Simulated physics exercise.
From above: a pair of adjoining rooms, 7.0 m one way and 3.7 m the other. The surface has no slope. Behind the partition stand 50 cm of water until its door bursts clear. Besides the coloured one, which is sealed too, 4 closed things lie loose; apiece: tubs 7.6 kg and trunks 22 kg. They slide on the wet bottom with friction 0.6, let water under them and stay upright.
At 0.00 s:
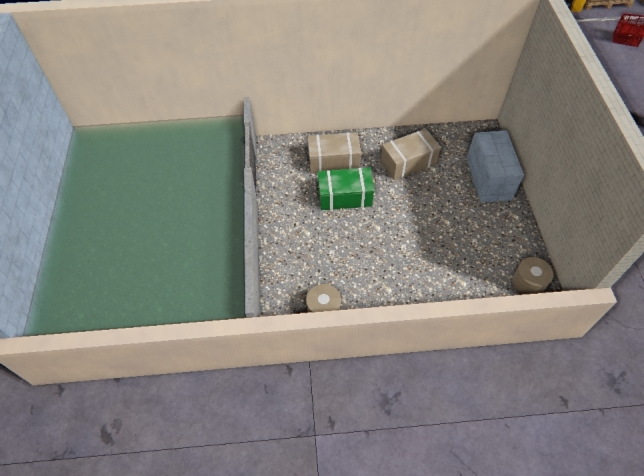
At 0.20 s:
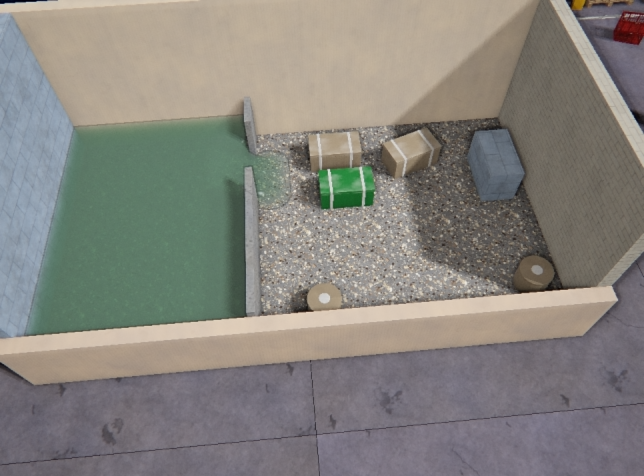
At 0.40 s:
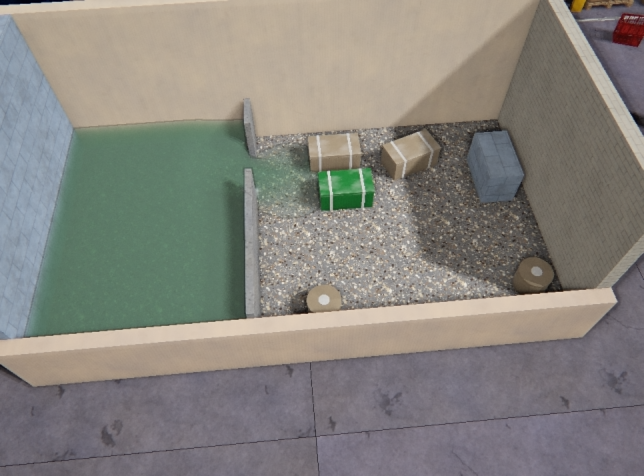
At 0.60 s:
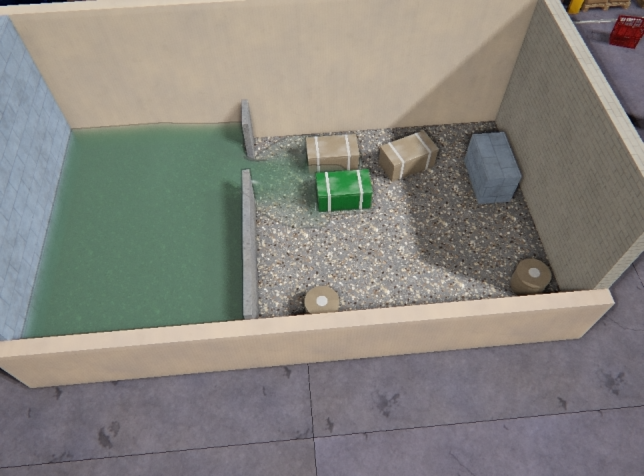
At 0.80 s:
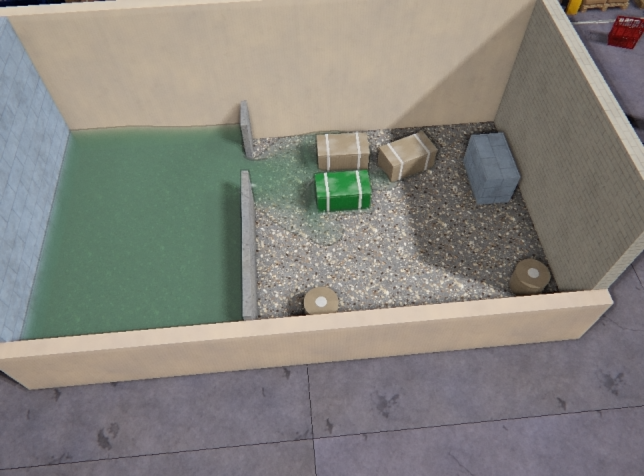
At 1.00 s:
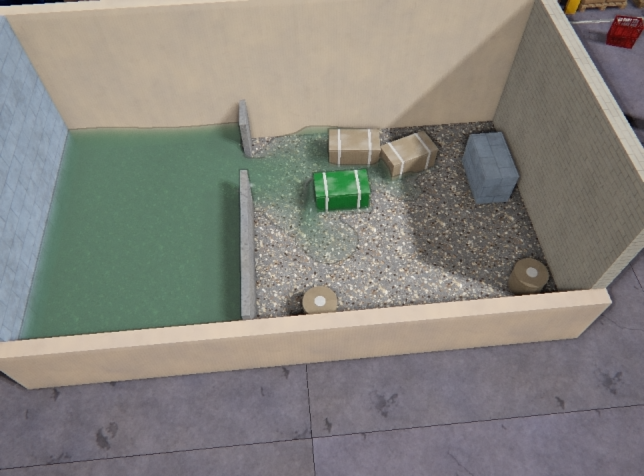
Two adjoining rooms with cream and grey walls are seen from above at an angle, murky green water filling the left one and speckled gravel covering the right. A green trunk sits near two tan trunks, with two round brown tubs toward the front and a blue-grey block at right. A gap opens in the dividing wall, water spreads through it, and the nearer tan trunk slides slightly right, while the view shifts barely.
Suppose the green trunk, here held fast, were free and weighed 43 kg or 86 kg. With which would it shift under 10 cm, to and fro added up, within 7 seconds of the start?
I expect that only the larger load is enough.
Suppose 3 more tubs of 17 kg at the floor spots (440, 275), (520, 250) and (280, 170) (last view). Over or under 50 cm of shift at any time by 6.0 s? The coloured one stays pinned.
In that order: Over, past it, more.
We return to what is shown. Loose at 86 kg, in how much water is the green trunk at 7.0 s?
Roughly 13 cm.
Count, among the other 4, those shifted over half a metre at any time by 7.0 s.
I count 4.
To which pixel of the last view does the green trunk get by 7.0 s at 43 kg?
Around (428, 253).
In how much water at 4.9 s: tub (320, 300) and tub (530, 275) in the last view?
About 16 and 19 cm.
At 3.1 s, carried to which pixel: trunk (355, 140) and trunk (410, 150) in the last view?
Around (423, 112) and (464, 126).
After 1.4 s the green trunk would be 38 cm from its start with 43 kg and 0 cm from its start with 86 kg; 10 cm of water round it then.
After 3.1 s the green trunk would be 104 cm from its start with 43 kg and 0 cm from its start with 86 kg; 9 cm of water round it then.
After 4.9 s the green trunk would be 121 cm from its start with 43 kg and 0 cm from its start with 86 kg; 8 cm of water round it then.
After 7.0 s the green trunk would be 169 cm from its start with 43 kg and 0 cm from its start with 86 kg; 13 cm of water round it then.
